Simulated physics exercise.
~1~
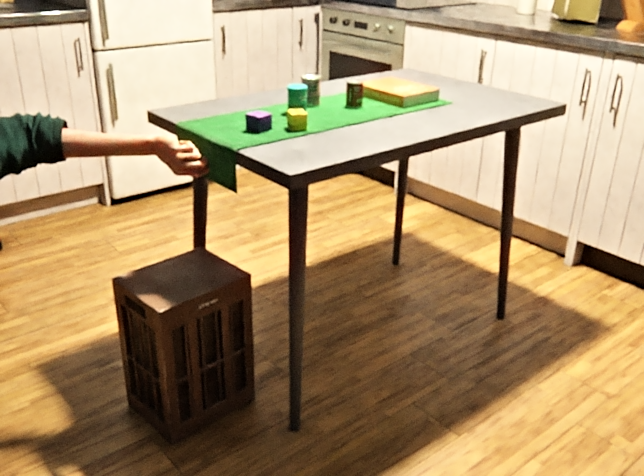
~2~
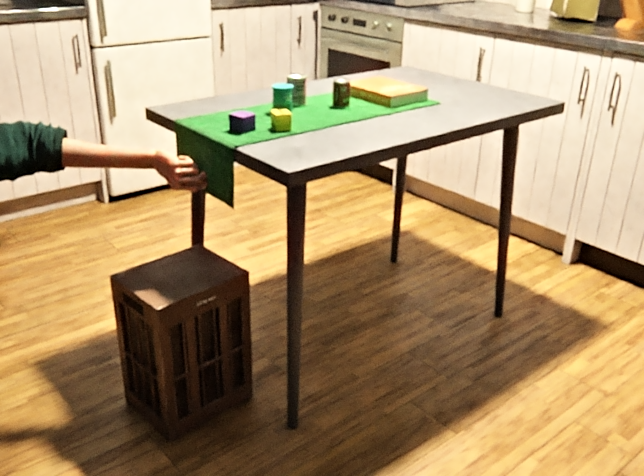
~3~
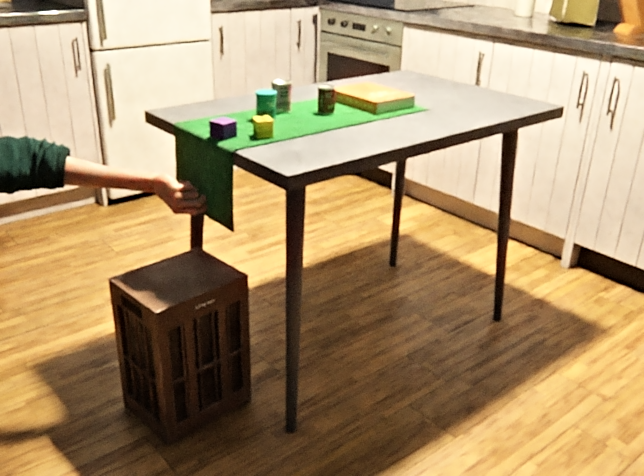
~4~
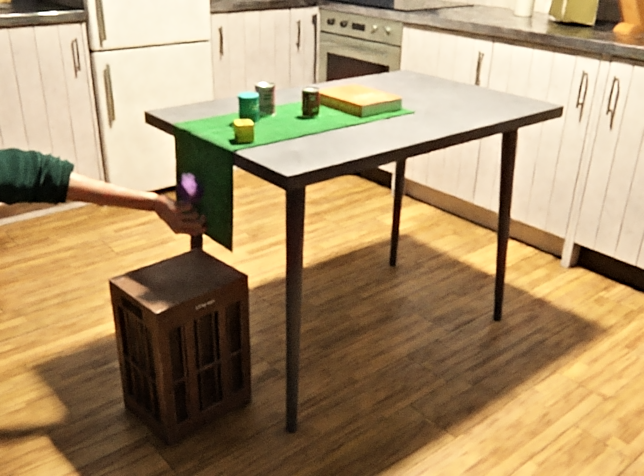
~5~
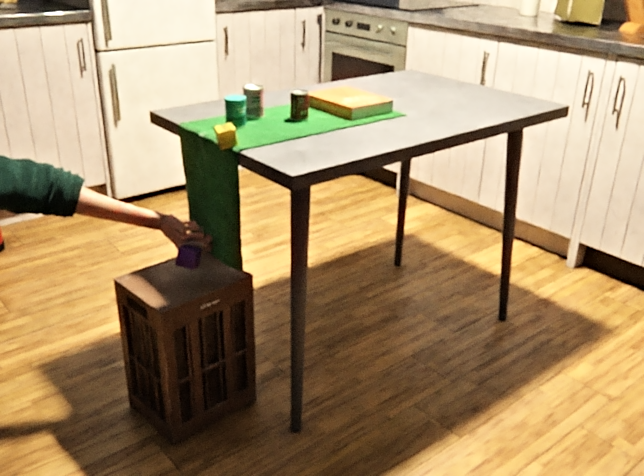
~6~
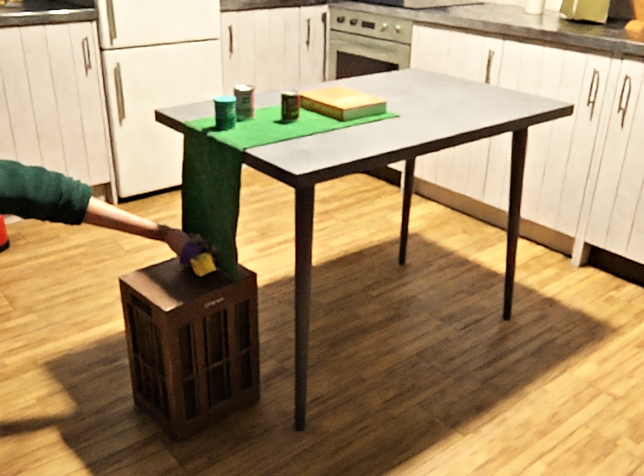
A hand pulls a green runner down to a crate, and two small cubes fall.
